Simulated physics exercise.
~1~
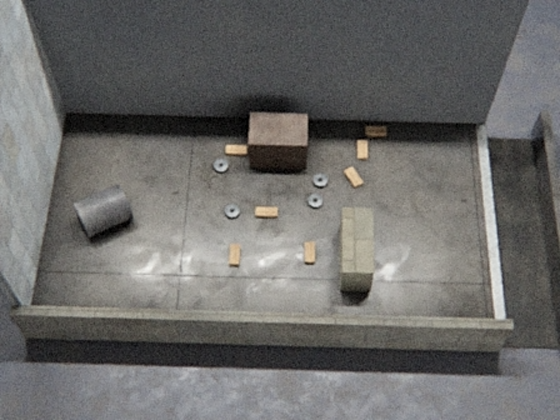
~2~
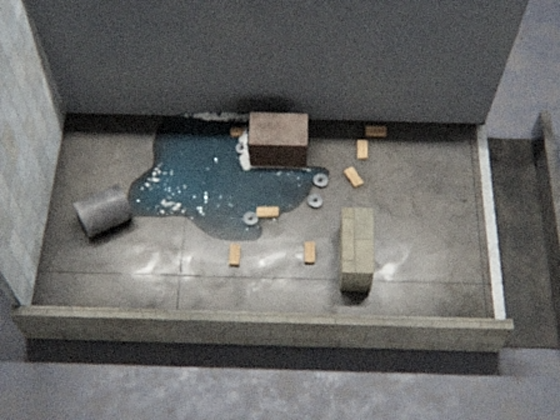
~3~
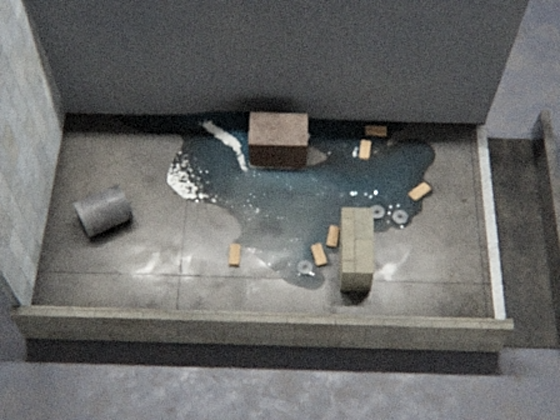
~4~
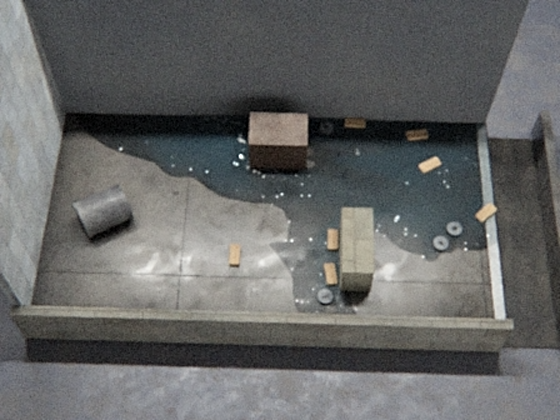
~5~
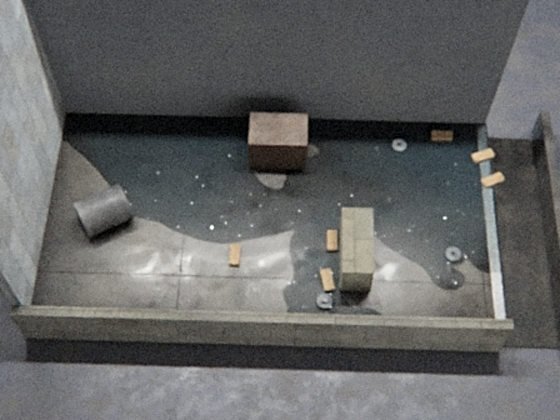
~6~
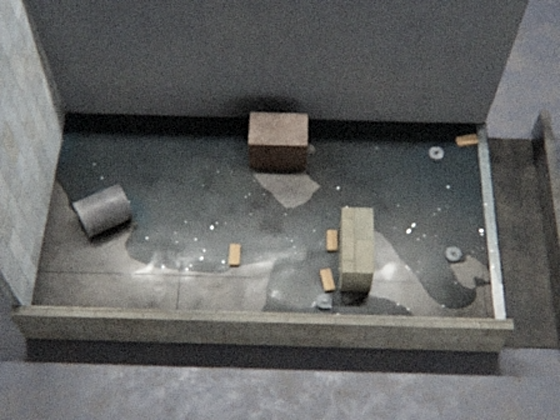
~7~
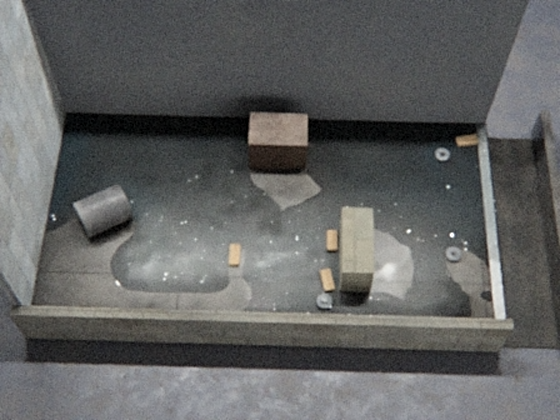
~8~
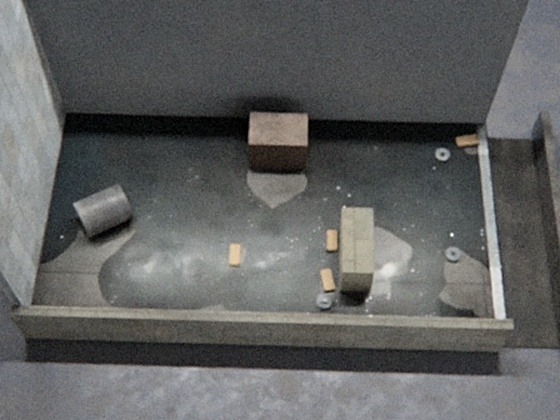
In a walled room with a bare concrete floor, dark water spread from near the back across most of the ground, carrying small wooden blocks and grey lids rightward, some out of sight, before the rest settled, leaving a few dry patches.
